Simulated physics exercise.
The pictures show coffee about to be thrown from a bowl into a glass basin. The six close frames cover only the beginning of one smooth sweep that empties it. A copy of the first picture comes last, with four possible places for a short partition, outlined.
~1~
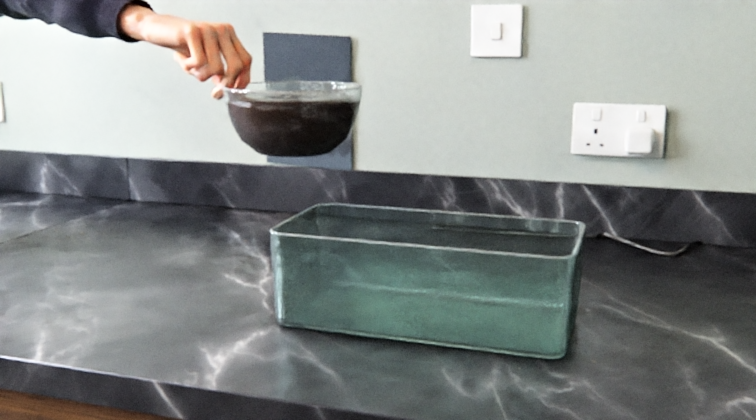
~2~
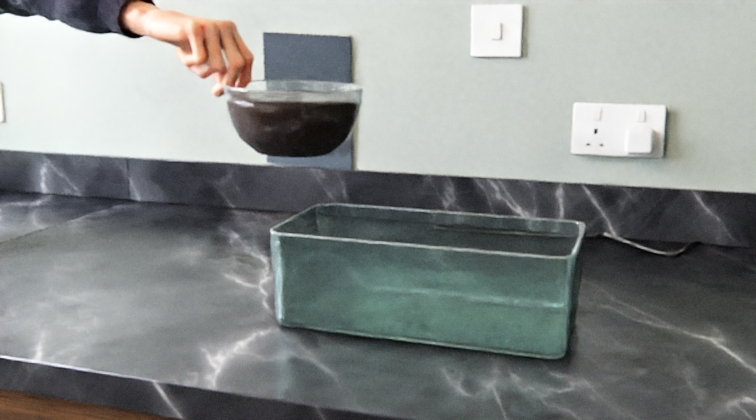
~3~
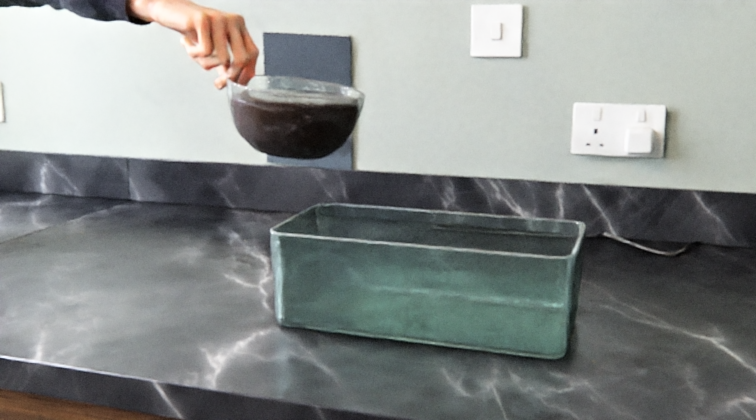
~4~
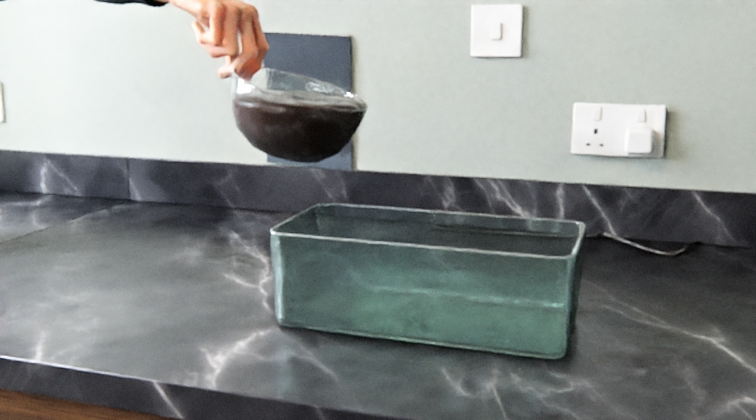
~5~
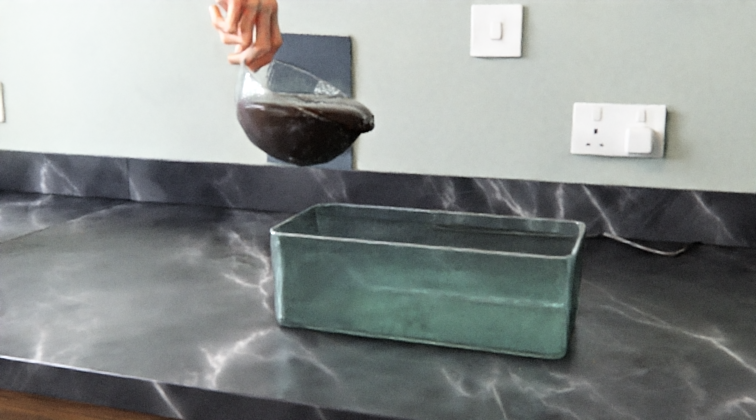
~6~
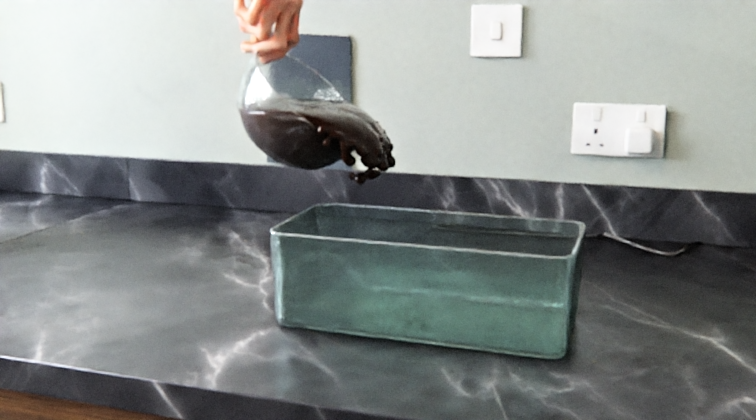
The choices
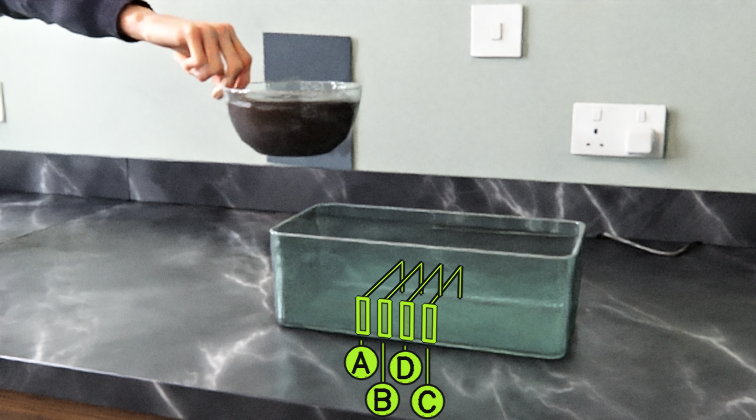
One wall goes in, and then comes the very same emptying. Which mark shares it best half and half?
B works best here.
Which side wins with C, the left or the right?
The left side.
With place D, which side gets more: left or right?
The left one.
On the marked copy, A at (361, 340); B at (382, 343); C at (427, 348); D at (405, 345).
With A, about 31 % ends left of the wall and 68 % right of it.
With B, about 50 % ends left of the wall and 48 % right of it; 3 % is lost outside.
With C, about 86 % ends left of the wall and 12 % right of it.
With D, about 74 % ends left of the wall and 23 % right of it; 3 % is lost outside.
